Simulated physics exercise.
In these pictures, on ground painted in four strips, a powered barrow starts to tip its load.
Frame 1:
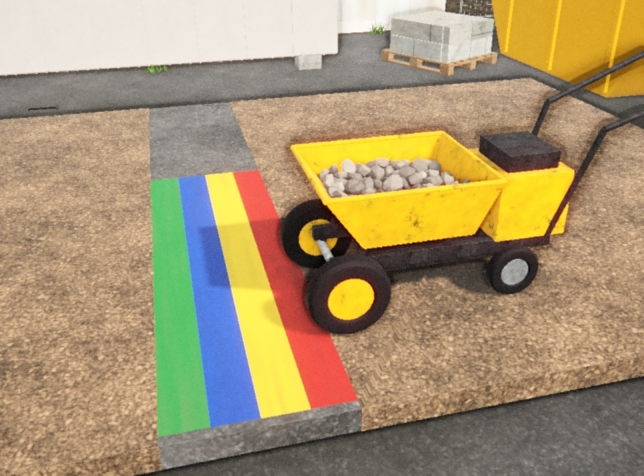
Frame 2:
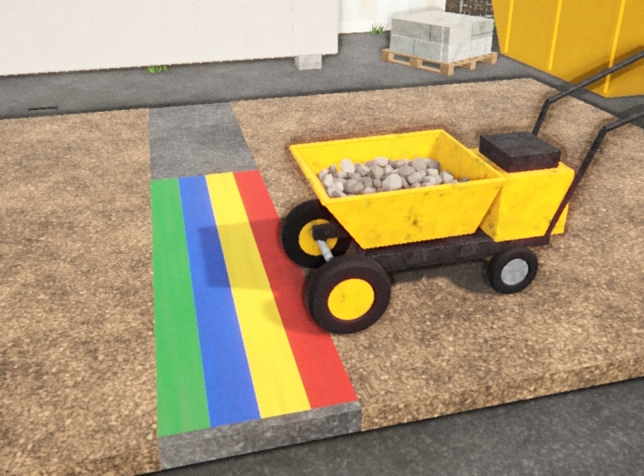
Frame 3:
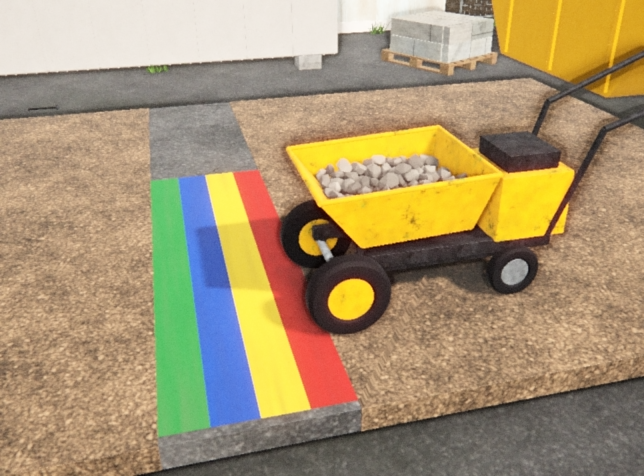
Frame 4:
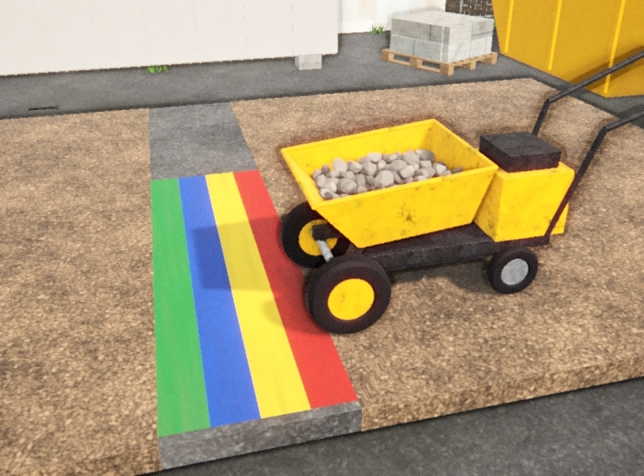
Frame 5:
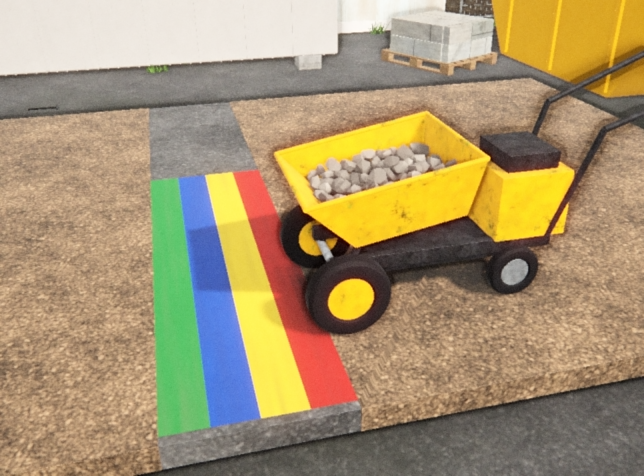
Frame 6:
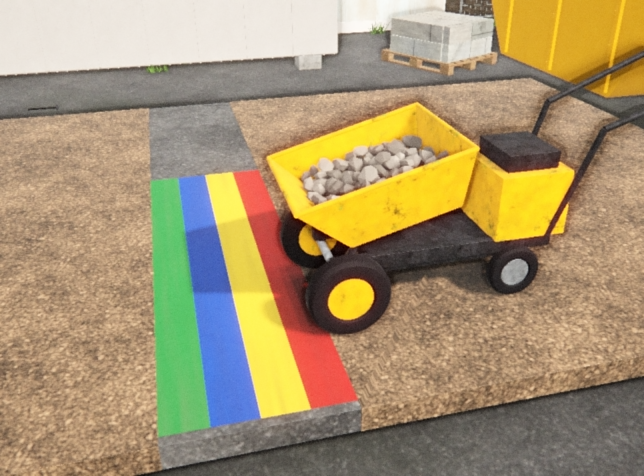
On an outdoor patch of brown, gritty ground beside grey paving, seen from slightly above by a still camera, a block's top is painted in green, blue, yellow and red strips from left to right. A yellow barrow with black handles stands at the right, its front wheels by the red strip and its skip full of grey stones. The skip, level at first, slowly tilts forward to the left, its rear rising while the wheels stay still.
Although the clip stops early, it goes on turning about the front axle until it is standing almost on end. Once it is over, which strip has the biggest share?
Biggest share: The blue strip.
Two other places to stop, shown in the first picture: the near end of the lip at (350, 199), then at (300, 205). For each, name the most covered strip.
Well, from the first place it would be the strip in blue, and from the second green.
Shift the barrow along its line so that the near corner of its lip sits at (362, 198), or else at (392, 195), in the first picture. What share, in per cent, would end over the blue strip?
The first stop gives 40 per cent; the second gives 20 per cent.
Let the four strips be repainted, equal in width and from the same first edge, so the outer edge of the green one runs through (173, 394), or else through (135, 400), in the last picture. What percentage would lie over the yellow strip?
I'd say about 0 % for the first and about 10 % for the second.
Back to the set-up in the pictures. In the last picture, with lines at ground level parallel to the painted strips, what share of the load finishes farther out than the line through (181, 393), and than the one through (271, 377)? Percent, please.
About 30 % and 90 %.
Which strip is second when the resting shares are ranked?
The next one is the green strip.
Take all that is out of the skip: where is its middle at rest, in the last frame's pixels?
Close to (199, 310), more or less.
Soon, skip tipped steeply; all in the skip.
A while on, skip tipped steeply; most in the skip; a small part over the blue strip; a stray few over the green strip; a stray few falling; a stray few off the paint.
Towards the end, skip tipped right over; about a quarter in the skip; a stray few over the yellow strip; about a third over the blue strip; about a quarter over the green strip; a small part off the paint.
Finally, skip tipped right over; a small part in the skip; none over the red strip; a small part over the yellow strip; about a third over the blue strip; about a quarter over the green strip; a small part off the paint.
